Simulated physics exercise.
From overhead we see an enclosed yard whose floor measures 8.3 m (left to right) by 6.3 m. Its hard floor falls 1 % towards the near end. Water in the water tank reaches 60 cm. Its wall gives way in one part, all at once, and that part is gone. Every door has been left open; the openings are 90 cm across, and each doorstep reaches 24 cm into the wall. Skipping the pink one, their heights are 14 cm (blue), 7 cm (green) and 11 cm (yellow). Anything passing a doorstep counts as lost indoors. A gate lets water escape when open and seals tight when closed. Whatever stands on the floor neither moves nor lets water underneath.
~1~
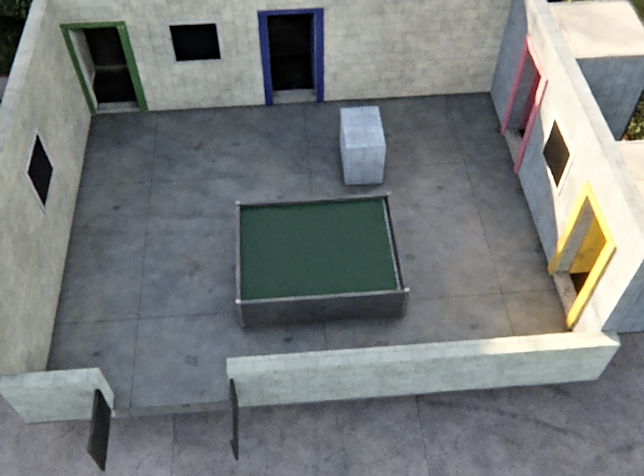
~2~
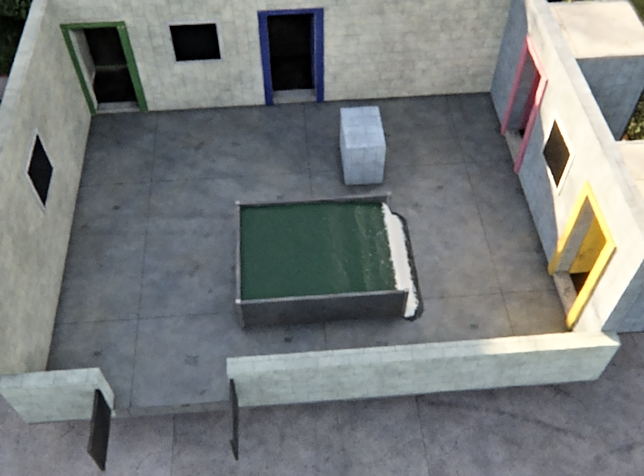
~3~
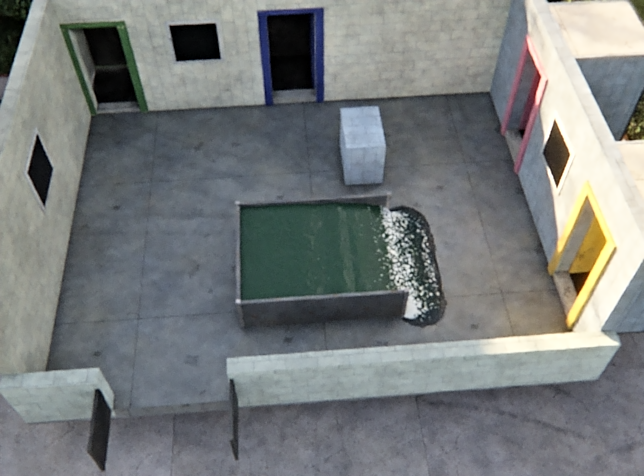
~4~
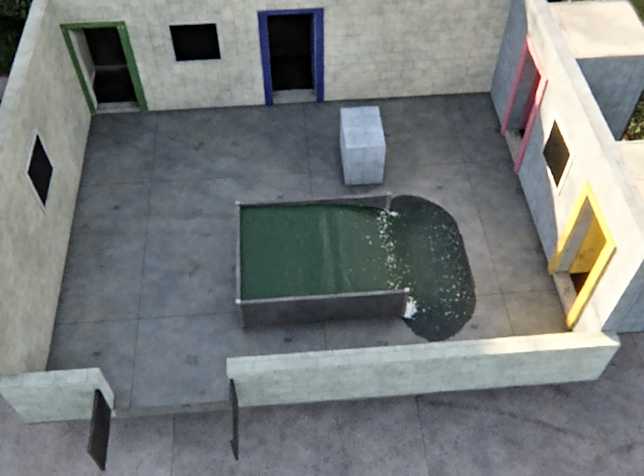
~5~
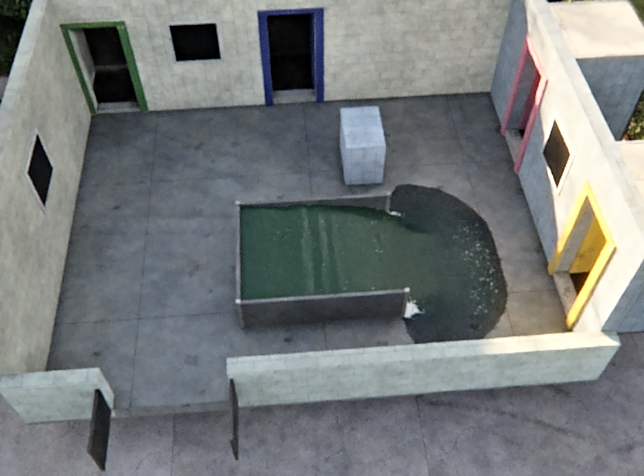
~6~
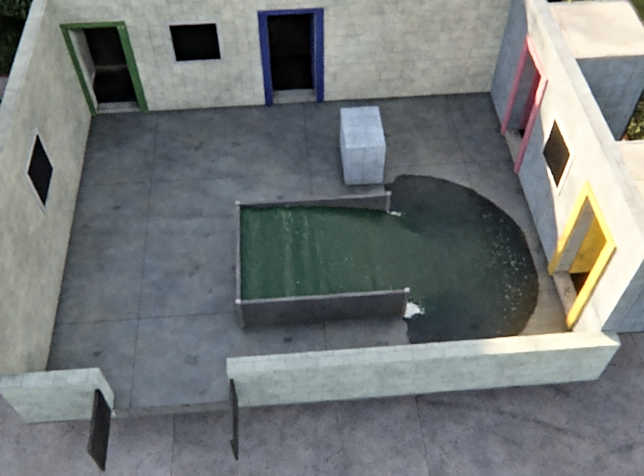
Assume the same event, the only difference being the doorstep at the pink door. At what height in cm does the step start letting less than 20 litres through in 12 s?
At about 10 cm.
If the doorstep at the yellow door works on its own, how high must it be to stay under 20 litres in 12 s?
The yellow one would have to be about 29 cm high.
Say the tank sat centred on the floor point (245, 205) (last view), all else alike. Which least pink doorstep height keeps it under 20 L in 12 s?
Then it needs to be around 10.5 cm high.
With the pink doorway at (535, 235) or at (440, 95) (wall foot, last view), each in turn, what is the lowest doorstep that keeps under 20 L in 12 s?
Minimums: Roughly 29 cm and 15 cm.
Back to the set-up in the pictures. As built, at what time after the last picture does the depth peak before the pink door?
Some 2.0 s, more or less.
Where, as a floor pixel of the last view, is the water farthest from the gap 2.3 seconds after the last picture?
At about (491, 97).
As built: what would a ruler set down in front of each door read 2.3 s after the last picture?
Centimetres: Blue = 0, pink = 16, green = 0, yellow = 30.
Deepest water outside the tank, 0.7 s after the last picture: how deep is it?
I'd put it near 35 cm.
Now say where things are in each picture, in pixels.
The first picture shows still water, 60 cm deep, in the water tank at (318, 248); the pink door at (522, 113) is dry.
In the second picture, the gap is at (393, 256), the front 0.3 m out at (417, 310); the back of the water tank holds 60 cm.
In the third picture, the gap is at (393, 258), the front 0.7 m out at (441, 302); the back of the water tank holds 60 cm.
In the fourth picture, water pours out at (393, 259) and has run 1.2 m, to (464, 262); about 9 cm deep outside, 60 cm at the back.
In the fifth picture, the front is at (498, 271), 1.8 m from the gap at (393, 259); 4.6 m2 of floor is wet, 60 cm left at the back.
In the sixth picture, the gap is at (393, 259), the front 2.3 m out at (532, 278); the back of the water tank holds 59 cm; 1.5 m in a straight line remain to the pink door at (522, 113).
Then, 0.7 s after the last picture water covers 25 % of the floor, deepest (35 cm) near (546, 256); it has not reached the pink door.
Then, 2.3 s after the last picture water covers 30 % of the floor, deepest (33 cm) near (578, 349); 16 cm at the pink door, 0 litres in over its 18 cm doorstep.
Then, 11.3 s after the last picture water covers 95 % of the floor, deepest (10 cm) near (233, 295); 6 cm at the pink door, 0 litres in over its 18 cm doorstep.
At the pink door as built, the water peaked near 16 cm, 2.1 s after the last picture.
With a doorstep of 8 cm, 38 litres would have come in within the 12 s; with 11 cm, 13 litres. So under 20 litres takes about 10 cm.
